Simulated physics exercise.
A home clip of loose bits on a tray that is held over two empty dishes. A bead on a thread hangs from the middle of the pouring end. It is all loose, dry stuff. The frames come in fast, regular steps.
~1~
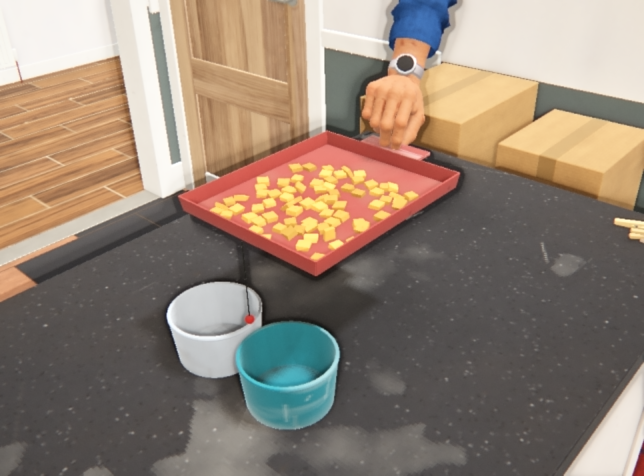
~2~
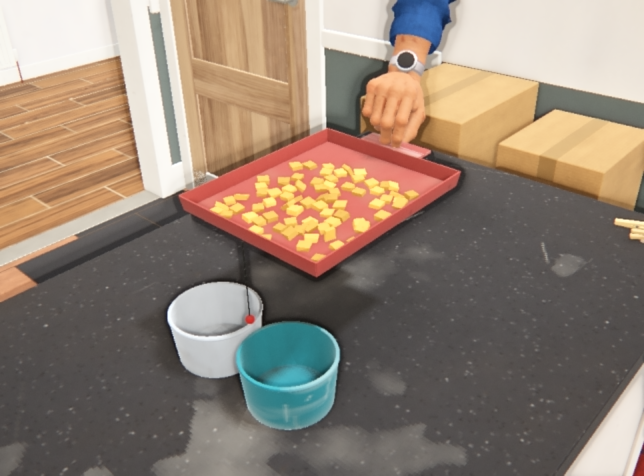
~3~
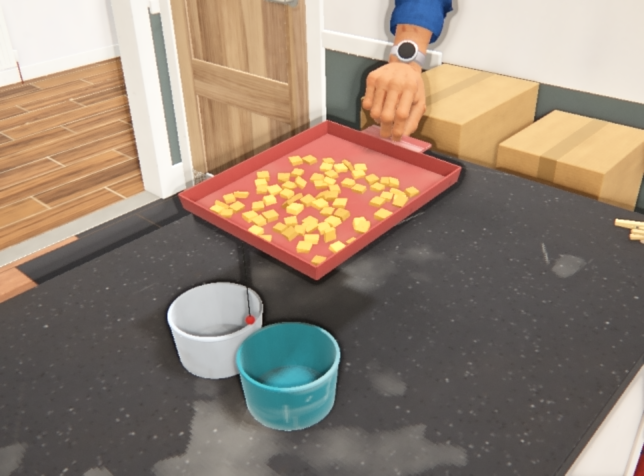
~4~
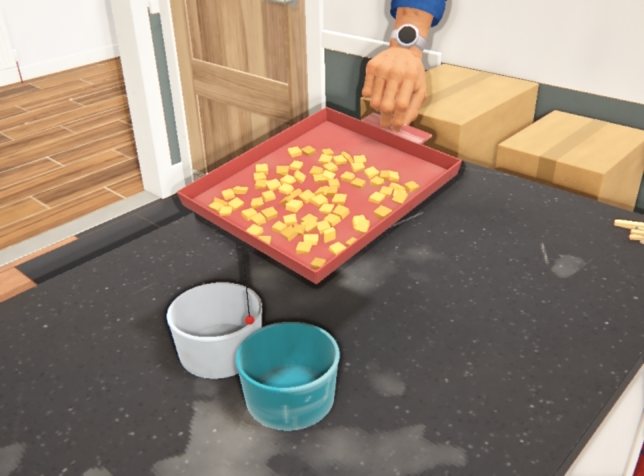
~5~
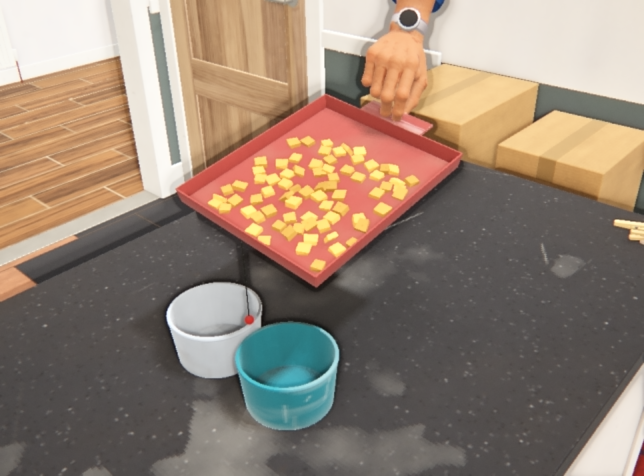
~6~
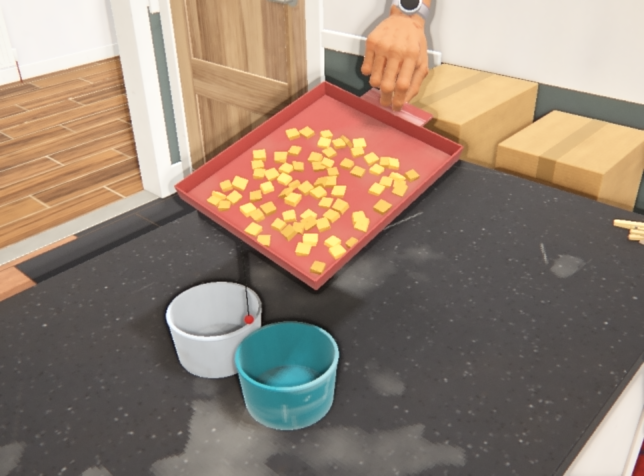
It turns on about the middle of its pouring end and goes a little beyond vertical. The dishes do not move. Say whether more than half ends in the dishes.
They take more than half between them.
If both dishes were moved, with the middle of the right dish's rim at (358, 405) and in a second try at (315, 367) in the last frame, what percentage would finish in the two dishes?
About 60 and 80 per cent.
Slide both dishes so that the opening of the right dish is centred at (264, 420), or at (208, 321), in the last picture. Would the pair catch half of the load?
In turn: Under half; under half.
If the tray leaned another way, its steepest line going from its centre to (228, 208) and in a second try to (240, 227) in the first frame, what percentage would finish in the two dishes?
About 80 and 50 per cent.
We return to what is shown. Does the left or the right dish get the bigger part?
Fuller: The right dish.
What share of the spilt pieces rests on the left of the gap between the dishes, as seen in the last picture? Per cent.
Near 20 %.
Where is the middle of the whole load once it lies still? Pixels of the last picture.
Close to (302, 395).
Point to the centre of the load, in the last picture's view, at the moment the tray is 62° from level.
Around (306, 222).
Shortly afterwards, tray tipped steeply; the whole lot on the tray.
Next, tray tipped past a quarter turn; all but a few on the tray; a little in the right dish; only a few outside both.
Some moments later, tray tipped past a quarter turn; near two thirds in the right dish; near a quarter outside both.
In the end, tray tipped past a quarter turn; near two thirds in the right dish; none at all in the left dish; near a quarter outside both.
